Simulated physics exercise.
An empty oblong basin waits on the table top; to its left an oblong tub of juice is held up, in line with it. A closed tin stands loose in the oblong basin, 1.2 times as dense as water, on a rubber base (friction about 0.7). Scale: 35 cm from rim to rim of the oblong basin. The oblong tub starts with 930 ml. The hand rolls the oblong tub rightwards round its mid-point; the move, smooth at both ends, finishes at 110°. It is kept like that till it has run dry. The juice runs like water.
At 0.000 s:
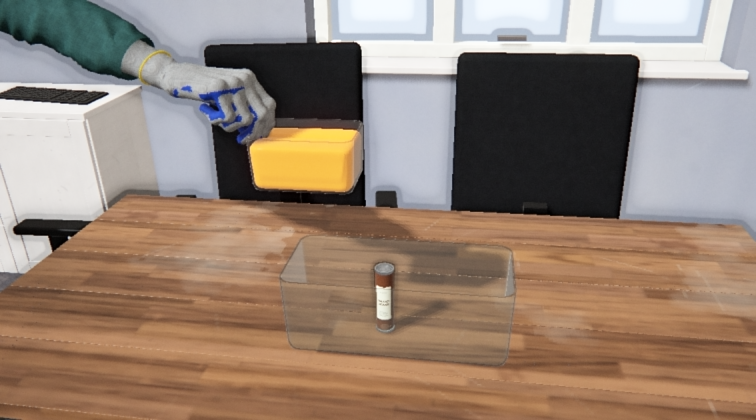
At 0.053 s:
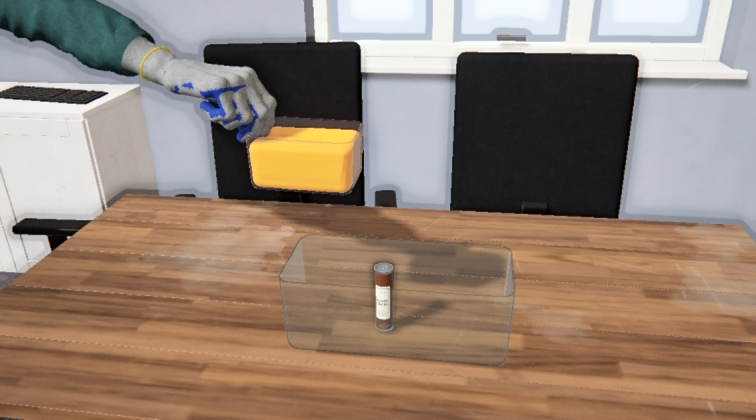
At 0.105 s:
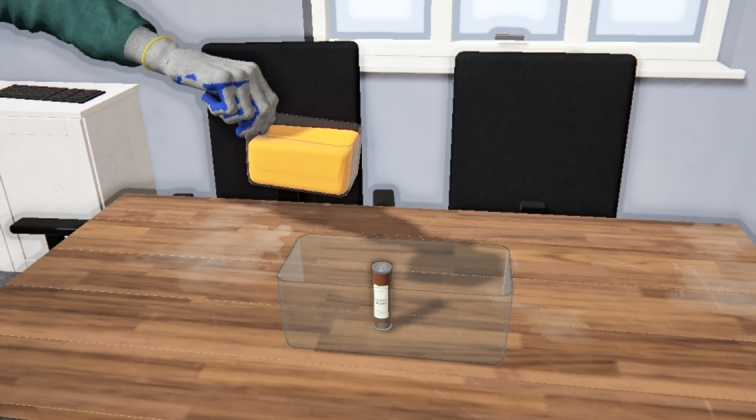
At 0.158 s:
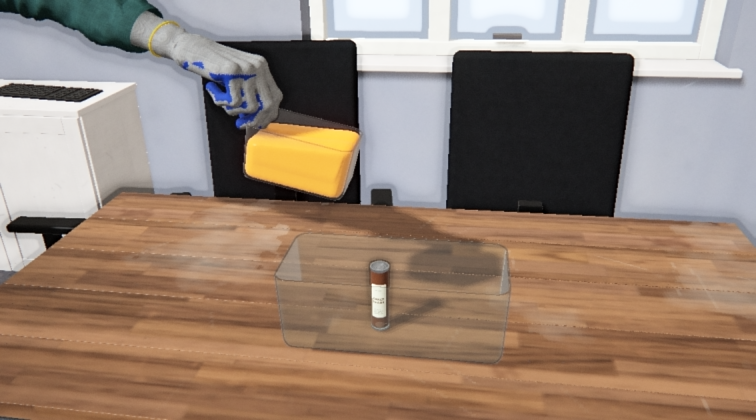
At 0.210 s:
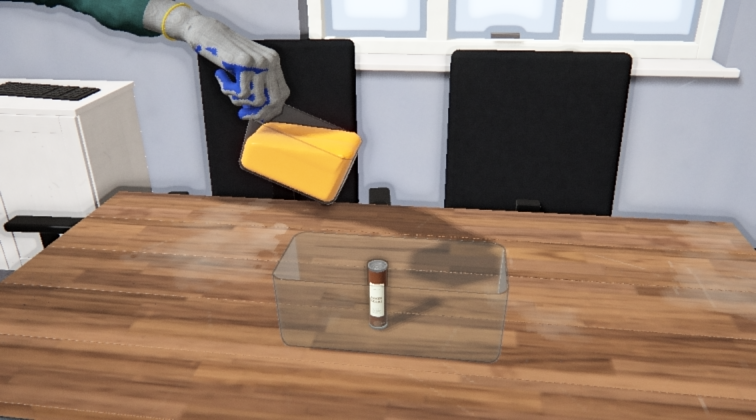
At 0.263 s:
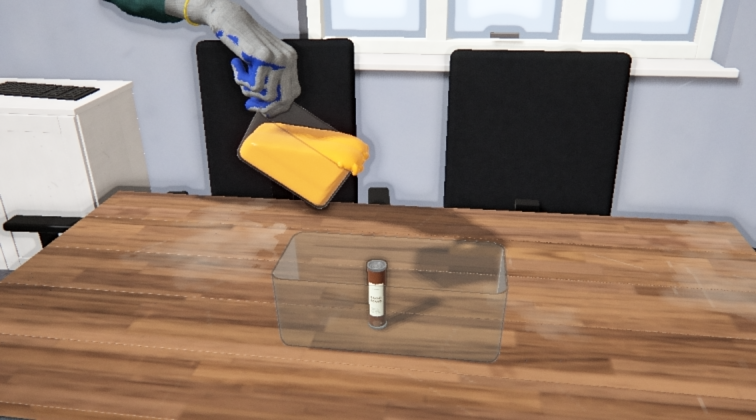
At a wooden table, a gloved hand holds a clear oblong tub of orange liquid above and behind a transparent basin containing a small upright labelled cylinder, then tilts the tub rightwards until some liquid pushes over its lower edge.
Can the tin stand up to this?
The tin keeps standing.
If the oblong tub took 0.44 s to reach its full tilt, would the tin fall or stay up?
The tin keeps standing.
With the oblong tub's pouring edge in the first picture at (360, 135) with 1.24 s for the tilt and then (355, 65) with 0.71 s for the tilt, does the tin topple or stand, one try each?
First it remains upright; then it remains upright.
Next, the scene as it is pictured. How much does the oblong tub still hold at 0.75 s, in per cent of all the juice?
About 3 per cent.
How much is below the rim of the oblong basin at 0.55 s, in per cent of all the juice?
Some 32 per cent.
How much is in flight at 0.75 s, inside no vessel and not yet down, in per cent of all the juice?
About 6 per cent.
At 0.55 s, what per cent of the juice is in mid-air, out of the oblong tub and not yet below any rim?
Near 50 in a hundred.
By 0.55 s the tilt is 96° and 19 per cent is still to pour; the tin stands where it began.
By 0.75 s the tilt is 110° and 3 per cent is still to pour; the tin stands where it began.
By 0.97 s the tilt is 110° and 0 per cent is still to pour; the tin stands where it began.
By 1.21 s the tilt is 110° and 0 per cent is still to pour; the tin stands where it began.
At rest the tin stands where it began.
